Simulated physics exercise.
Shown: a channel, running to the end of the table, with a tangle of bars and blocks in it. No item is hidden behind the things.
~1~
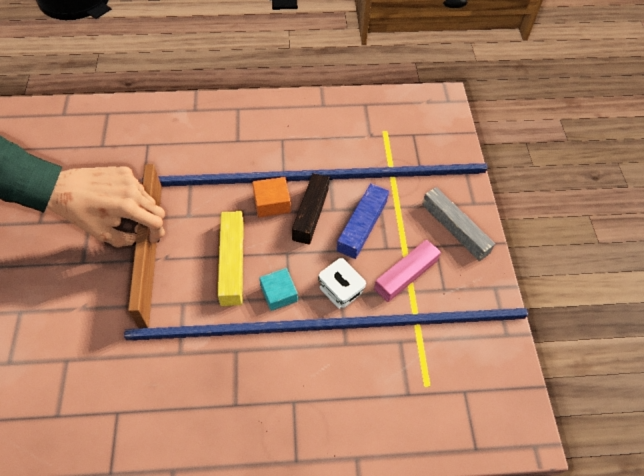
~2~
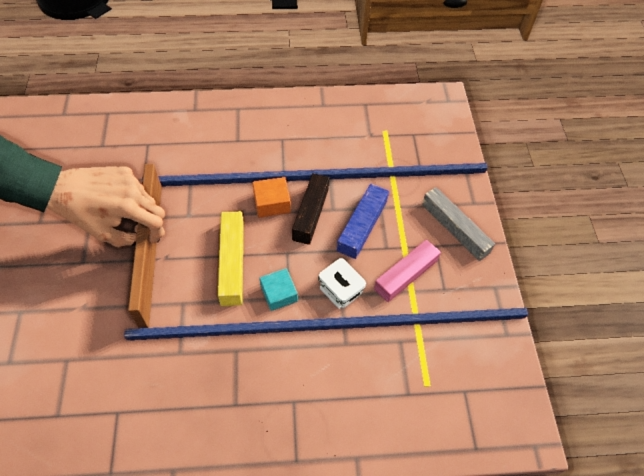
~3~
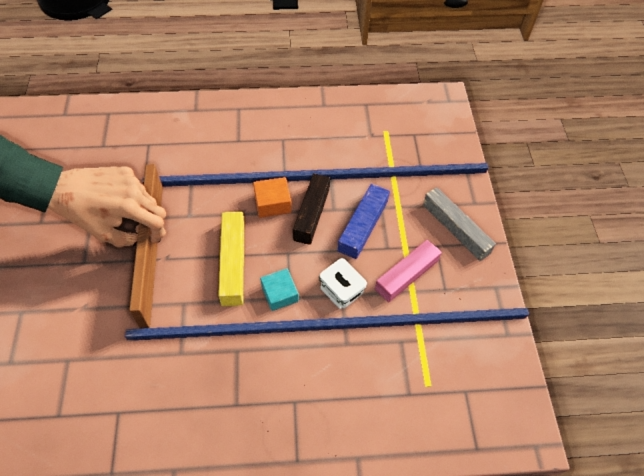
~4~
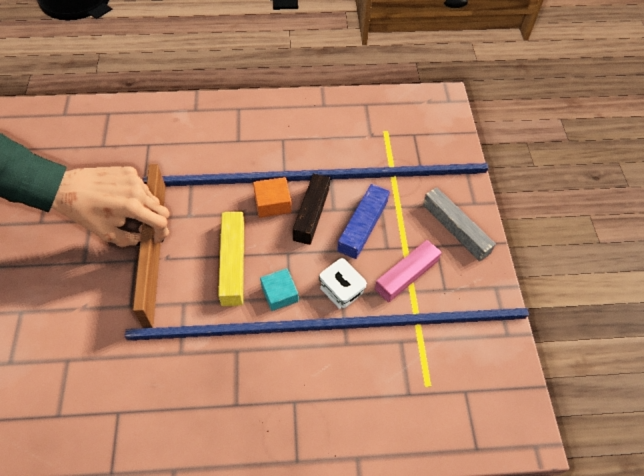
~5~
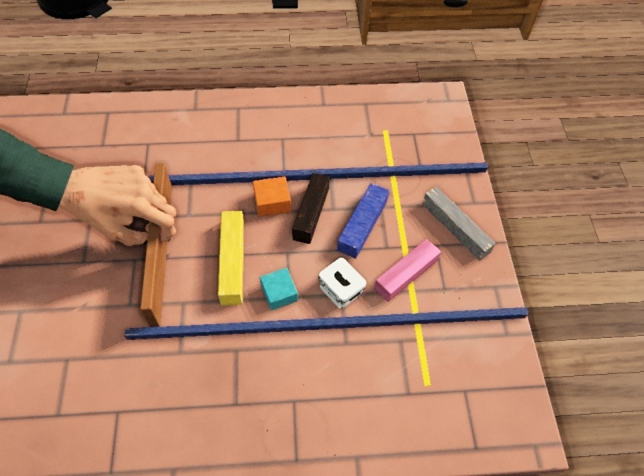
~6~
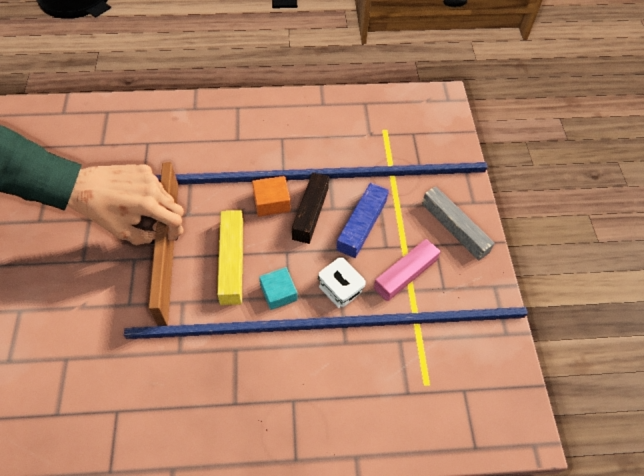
On a tabletop with a pinkish brick pattern above a wooden floor, seen from above at an angle, two dark blue strips form a lane crossed by a yellow line. Between them lie yellow, orange, teal, black, blue, white, pink and grey blocks and bars. A green-sleeved hand at left holds a brown board still, then slides it slightly right, while the pieces and camera stay still.
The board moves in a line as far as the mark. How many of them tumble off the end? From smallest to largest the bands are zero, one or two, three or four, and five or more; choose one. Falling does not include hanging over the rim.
The right band is zero.
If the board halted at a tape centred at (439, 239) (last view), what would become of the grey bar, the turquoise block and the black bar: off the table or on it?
What happens: The grey bar goes down, the turquoise block does not come off, the black bar does not come off.
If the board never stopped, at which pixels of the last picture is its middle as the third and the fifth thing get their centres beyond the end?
About (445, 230), then (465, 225).
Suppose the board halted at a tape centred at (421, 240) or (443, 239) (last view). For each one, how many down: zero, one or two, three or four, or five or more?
Taking the two tapes in that order, the answers are just one or two and just one or two.
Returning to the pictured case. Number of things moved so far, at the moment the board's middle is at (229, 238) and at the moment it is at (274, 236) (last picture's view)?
Tally: 1; 5.
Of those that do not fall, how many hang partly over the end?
Counting them gives 2.
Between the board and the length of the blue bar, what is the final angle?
About 25 degrees.
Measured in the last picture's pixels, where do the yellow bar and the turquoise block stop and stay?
I'd put one at around (416, 248) and the other at around (448, 284).
Soon after, none off yet; grey bar at rest near (457, 223); pink stick at rest near (407, 270); blue bar at rest near (363, 220).
After that, none off yet; grey bar at rest near (457, 223); pink stick displaced a little near (422, 271); blue bar moving near (368, 220).
And then, none off yet; grey bar displaced a little near (473, 226); pink stick displaced about its own width near (464, 268); blue bar displaced about its own width near (426, 222).
In the end, the number that fall off is zero.
